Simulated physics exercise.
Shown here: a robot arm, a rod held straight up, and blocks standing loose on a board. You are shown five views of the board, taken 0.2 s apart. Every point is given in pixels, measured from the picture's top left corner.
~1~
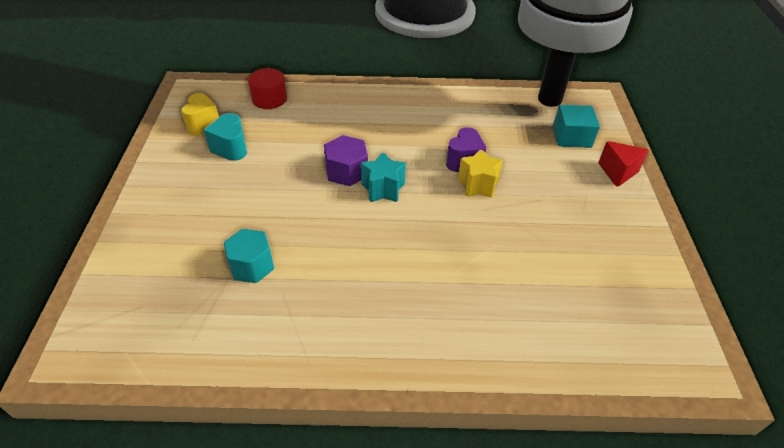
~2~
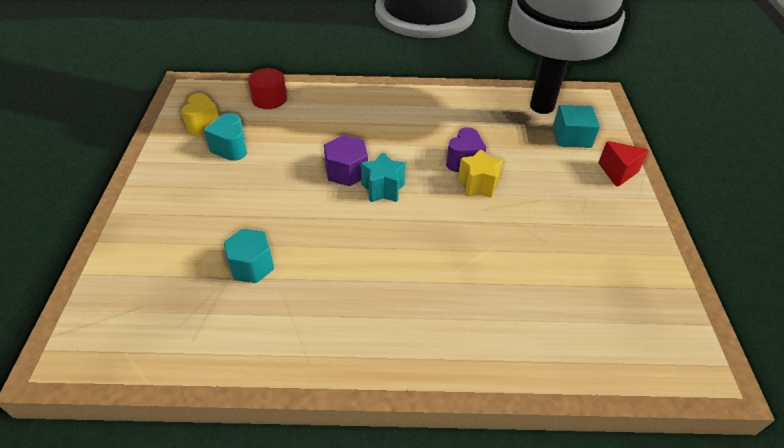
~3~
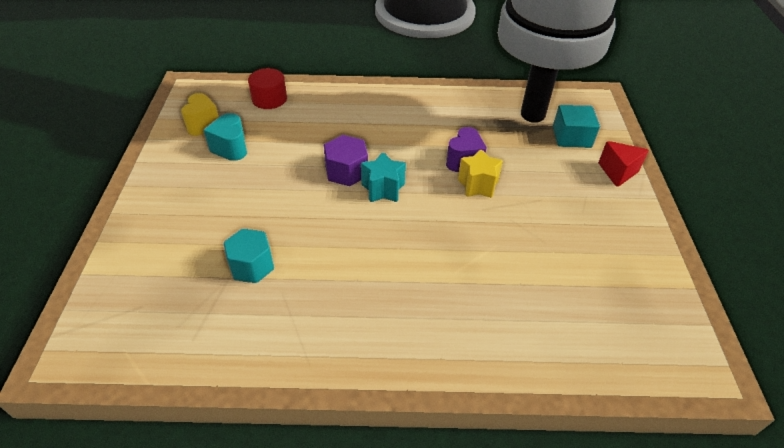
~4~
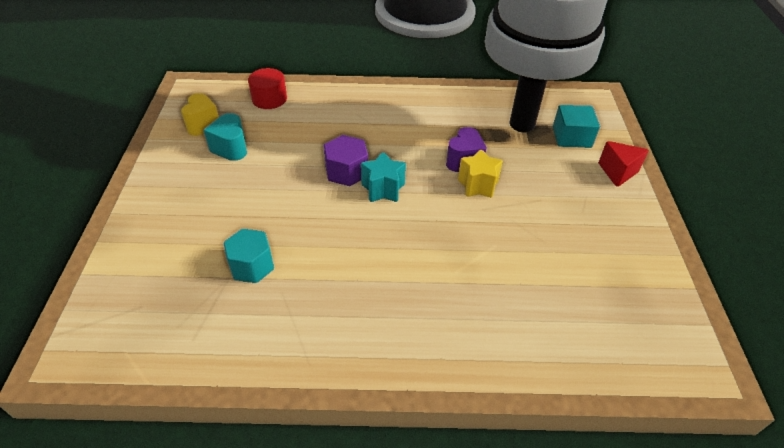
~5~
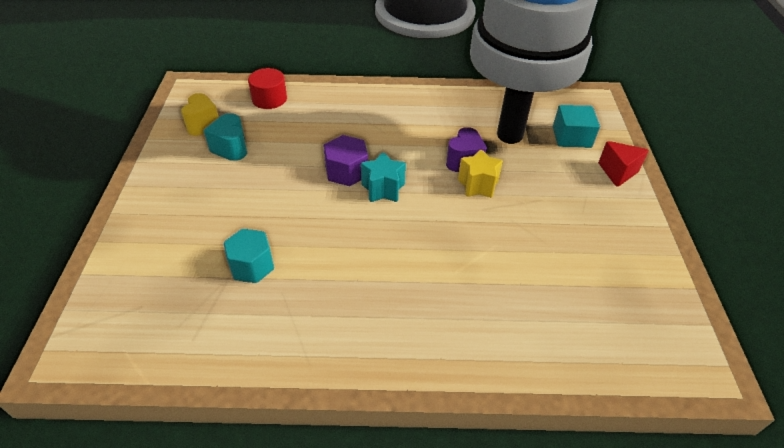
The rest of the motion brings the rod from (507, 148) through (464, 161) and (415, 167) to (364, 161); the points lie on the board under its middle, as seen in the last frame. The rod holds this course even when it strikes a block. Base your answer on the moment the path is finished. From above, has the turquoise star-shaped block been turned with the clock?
Final answer: Yes.
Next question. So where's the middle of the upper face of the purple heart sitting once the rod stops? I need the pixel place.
That would be at about pixel (406, 164).
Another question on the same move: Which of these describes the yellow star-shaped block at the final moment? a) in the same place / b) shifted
The one that fits is a, in the same place.
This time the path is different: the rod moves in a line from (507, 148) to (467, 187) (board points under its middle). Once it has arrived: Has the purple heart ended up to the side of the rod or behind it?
I'd say yes.
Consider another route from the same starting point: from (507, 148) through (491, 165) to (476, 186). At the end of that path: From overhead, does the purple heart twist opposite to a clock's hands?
I'd say no.
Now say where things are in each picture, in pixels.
The first frame shows tip of the rod (550, 101), middles of tops, purple hexagon (346, 149), turquoise star-shaped block (384, 167), purple heart (468, 140), yellow star-shaped block (482, 163).
The second frame shows rod (542, 108), nothing pushed.
The third frame shows rod (533, 116), nothing pushed.
The fourth frame shows rod (522, 126), nothing pushed.
The fifth frame shows rod (510, 137), purple hexagon (346, 149), turquoise star-shaped block (384, 167), purple heart (468, 140), yellow star-shaped block (482, 163).
What follows on the original path. One third of the way, rod (465, 150); purple heart (443, 149), turned 15° anticlockwise.
Two thirds of the way, rod (415, 156); turquoise star-shaped block (375, 172), turned 30° clockwise; purple heart (407, 163), turned 65° anticlockwise.
At the end, rod (364, 151); purple hexagon (333, 151), turned 15° anticlockwise; turquoise star-shaped block (374, 172), turned 30° clockwise; purple heart (406, 164), turned 65° anticlockwise; yellow star-shaped block unmoved.
